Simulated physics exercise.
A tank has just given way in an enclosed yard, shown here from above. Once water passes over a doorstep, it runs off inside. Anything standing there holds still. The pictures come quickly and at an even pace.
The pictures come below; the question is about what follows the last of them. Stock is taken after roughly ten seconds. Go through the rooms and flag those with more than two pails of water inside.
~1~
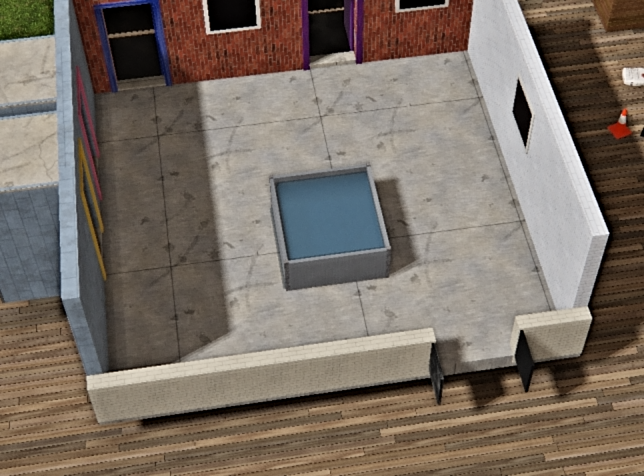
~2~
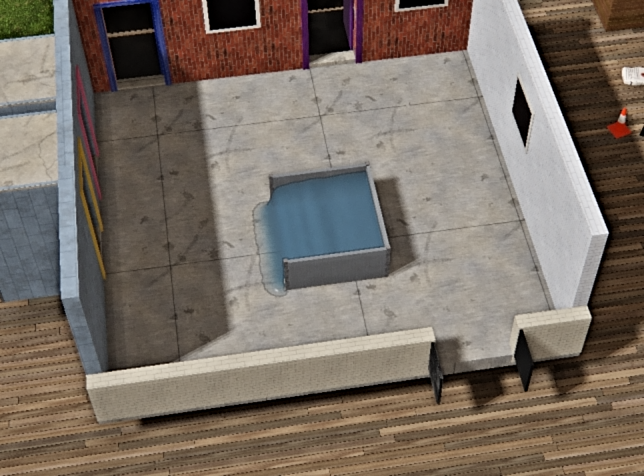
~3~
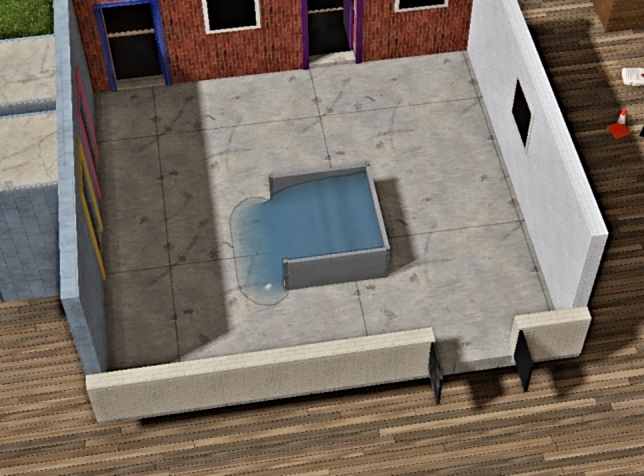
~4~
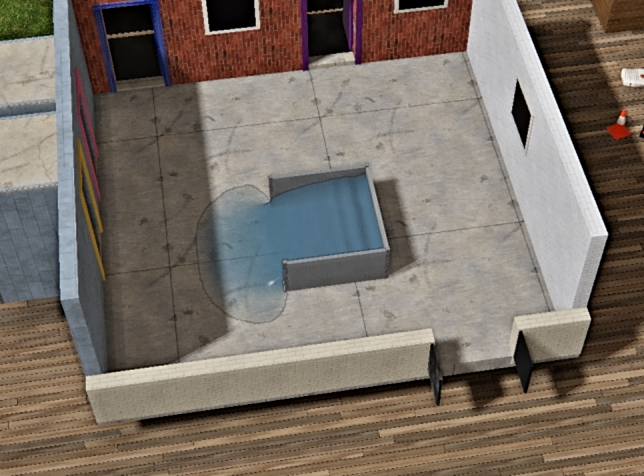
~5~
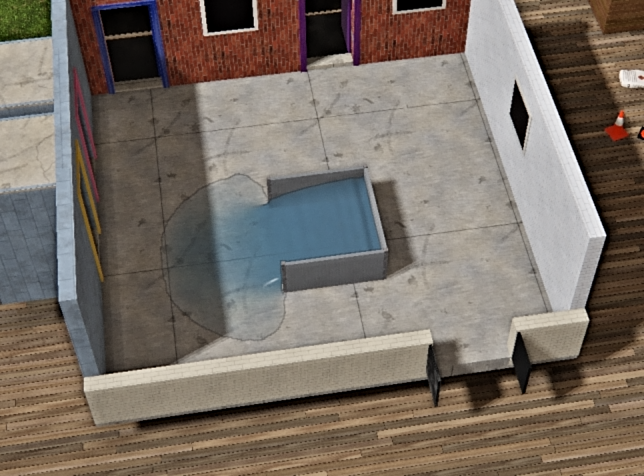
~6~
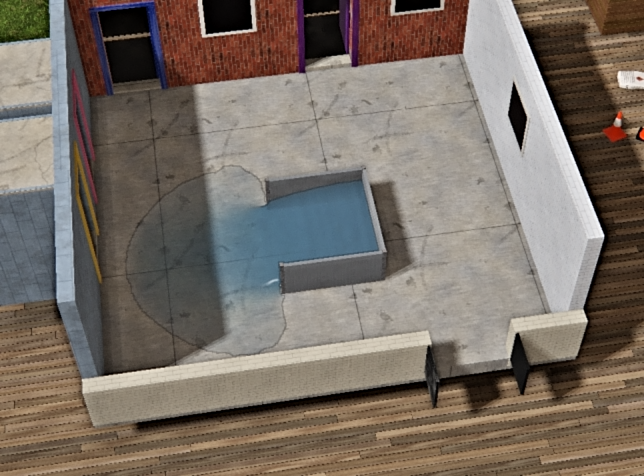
One by one: The purple door swallows an okay amount of water; the yellow door swallows too much water; the blue door swallows too much water; the pink door swallows too much water.
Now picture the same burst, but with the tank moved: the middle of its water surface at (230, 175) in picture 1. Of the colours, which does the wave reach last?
The purple one.
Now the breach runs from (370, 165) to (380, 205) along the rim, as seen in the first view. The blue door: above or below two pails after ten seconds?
The blue door falls short.
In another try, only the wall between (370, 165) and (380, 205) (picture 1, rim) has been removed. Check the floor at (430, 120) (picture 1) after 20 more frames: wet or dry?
Verdict: Flooded.
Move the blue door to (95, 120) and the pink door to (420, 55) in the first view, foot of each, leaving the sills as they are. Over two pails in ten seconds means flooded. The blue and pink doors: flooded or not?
The blue door exceeds it, while the pink door falls short.
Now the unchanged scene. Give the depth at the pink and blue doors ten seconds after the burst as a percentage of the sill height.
Approx. 40 % followed by 120 %.
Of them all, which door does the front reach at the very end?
That would be the one in purple.
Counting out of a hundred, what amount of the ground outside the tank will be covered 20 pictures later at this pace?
My guess is around 35 in a hundred.
A moment on, water covers 30 % of the floor; the purple door not reached, the yellow door over two buckets in, the blue door not reached, the pink door wet at the sill, nothing in.
Next, water covers 35 % of the floor; the purple door not reached, the yellow door far over two buckets in, the blue door not reached, the pink door under two buckets in.
Then, water covers 35 % of the floor; the purple door not reached, the yellow door far over two buckets in, the blue door under two buckets in, the pink door over two buckets in.
Later, water covers 65 % of the floor; the purple door wet at the sill, nothing in, the yellow door far over two buckets in, the blue door far over two buckets in, the pink door over two buckets in.
In the end, water covers 90 % of the floor; the purple door wet at the sill, nothing in, the yellow door far over two buckets in, the blue door far over two buckets in, the pink door over two buckets in.
